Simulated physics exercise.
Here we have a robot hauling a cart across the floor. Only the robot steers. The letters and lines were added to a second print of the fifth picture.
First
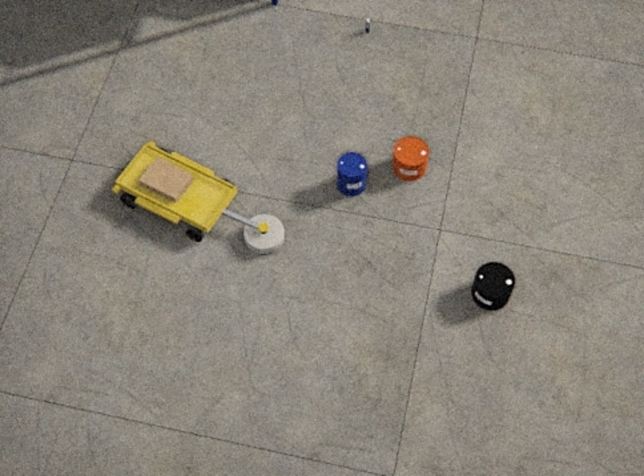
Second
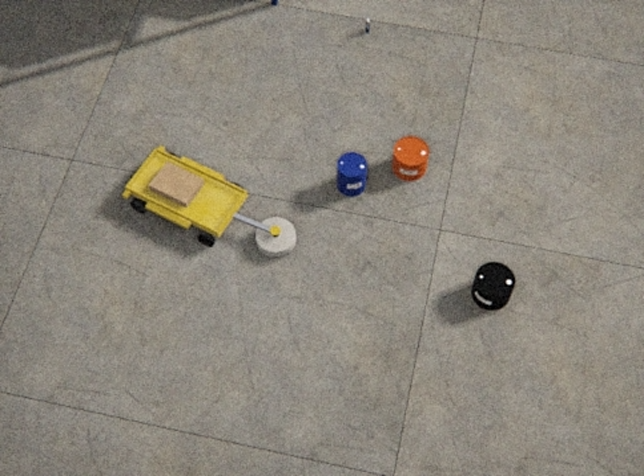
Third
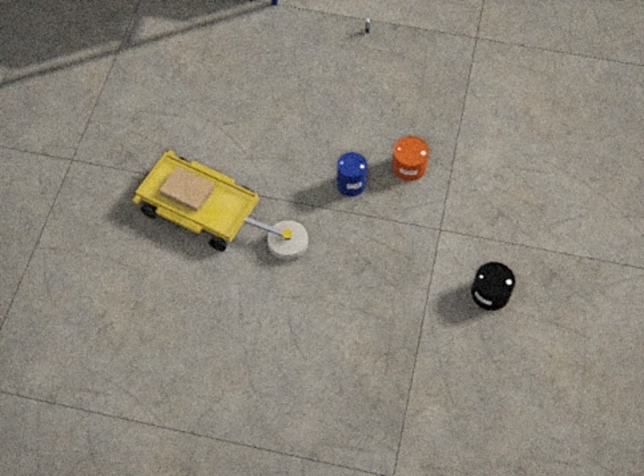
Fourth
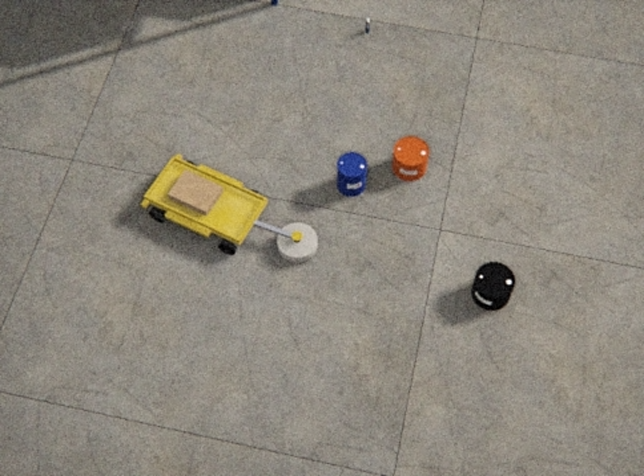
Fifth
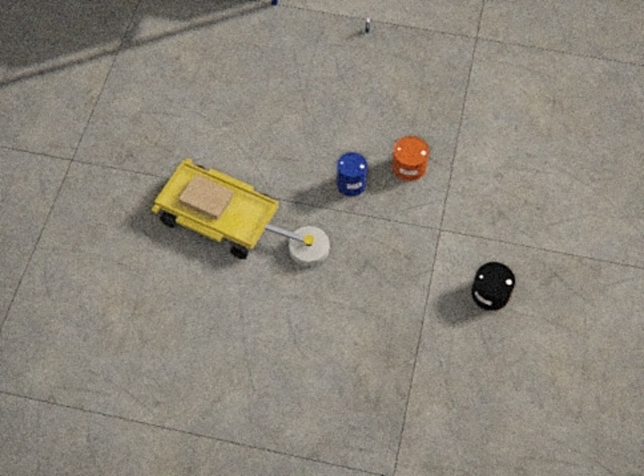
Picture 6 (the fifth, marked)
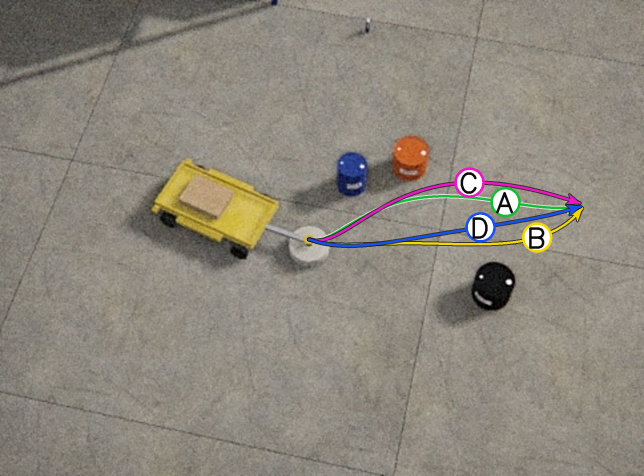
Concrete floor, a small white round robot slowly towing a yellow cart carrying a box rightward, blue, orange and black barrels standing still.
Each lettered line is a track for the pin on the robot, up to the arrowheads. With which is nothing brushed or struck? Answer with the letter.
Route D.
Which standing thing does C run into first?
It meets the blue keg.
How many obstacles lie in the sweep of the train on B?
In all, one.
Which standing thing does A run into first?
First the blue keg.
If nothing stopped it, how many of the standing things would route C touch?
Two.
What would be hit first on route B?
The black tub.
On the marked copy, A from (309, 239) via (438, 196) to (580, 206); B from (309, 239) via (454, 244) to (582, 208); C from (309, 239) via (440, 186) to (580, 203); D from (309, 239) via (444, 233) to (580, 206).
With D. Early on, robot (408, 245), cart (307, 229).
Further on, robot (503, 229), cart (403, 231).
At the end, robot (582, 211), cart (487, 222); nothing has been touched.
As for the rest, A meets the blue keg; B meets the black tub; C meets the orange tub and blue keg.
